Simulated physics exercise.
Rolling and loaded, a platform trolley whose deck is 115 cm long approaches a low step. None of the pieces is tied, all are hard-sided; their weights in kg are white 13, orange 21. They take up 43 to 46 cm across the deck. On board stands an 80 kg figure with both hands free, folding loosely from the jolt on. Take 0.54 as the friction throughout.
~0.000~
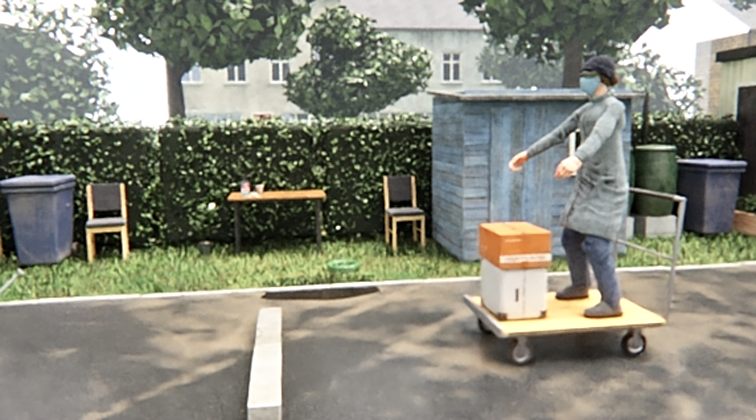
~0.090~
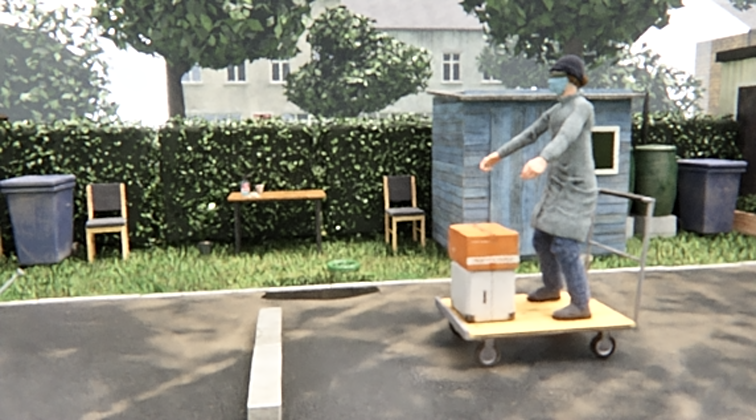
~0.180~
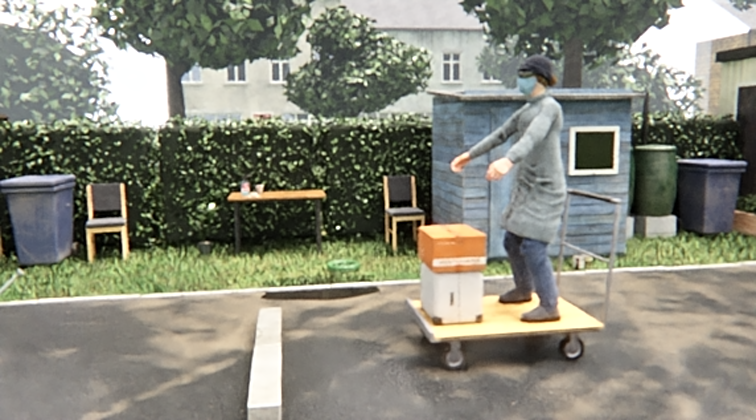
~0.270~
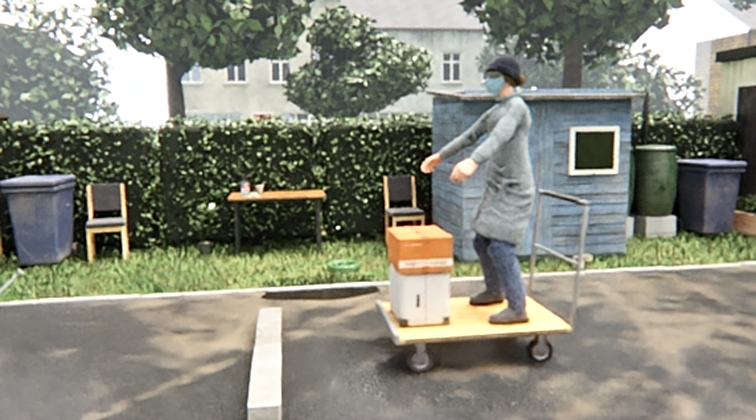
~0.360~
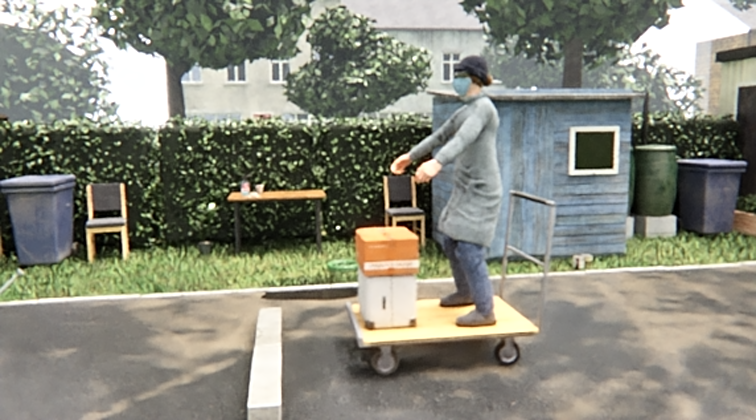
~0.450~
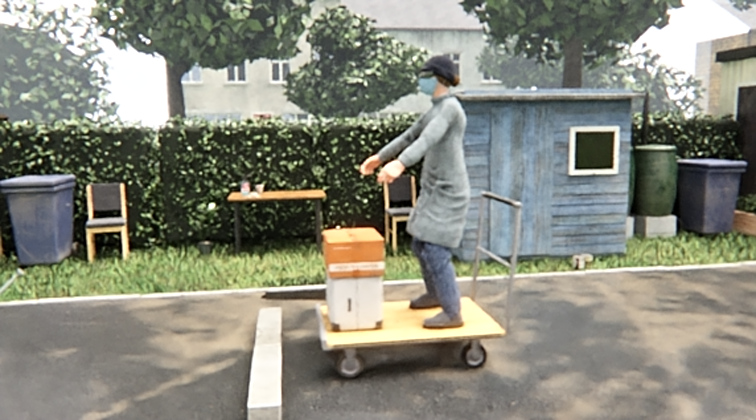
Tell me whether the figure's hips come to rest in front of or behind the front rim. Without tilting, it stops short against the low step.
In front of it.
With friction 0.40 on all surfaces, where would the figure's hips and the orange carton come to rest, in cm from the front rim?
Rest positions: Hips 40 cm beyond the rim; orange 80 cm beyond the rim.
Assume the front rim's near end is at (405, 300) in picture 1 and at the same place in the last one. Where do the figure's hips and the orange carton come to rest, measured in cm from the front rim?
Hips 60 behind, orange 70 past.
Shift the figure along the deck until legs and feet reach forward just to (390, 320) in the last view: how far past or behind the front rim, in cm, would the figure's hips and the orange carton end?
Result: Hips 90 cm beyond the rim; orange 140 cm beyond it.
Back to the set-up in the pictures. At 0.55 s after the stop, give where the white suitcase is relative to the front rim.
Roughly 5 cm short of the front rim.
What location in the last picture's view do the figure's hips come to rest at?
Roughly at (116, 333).
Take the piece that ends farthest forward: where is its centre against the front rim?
Result: Centre approx. 140 cm past the front rim.
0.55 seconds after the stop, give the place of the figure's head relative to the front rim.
Position: Around 70 cm past the rim.
After 0.59 s the deck stops.
After 0.84 s the figure's hips are 37 cm behind the rim, near (318, 213) in the last picture's view.
After 1.14 s the figure's hips are 2 cm behind the rim, near (266, 221) in the last picture's view.
After 1.59 s the figure's hips are 63 cm past the rim, near (168, 287) in the last picture's view.
At rest, 3.5 s, past the rim, white suitcase, orange carton and the figure's hips; nothing is left behind it.
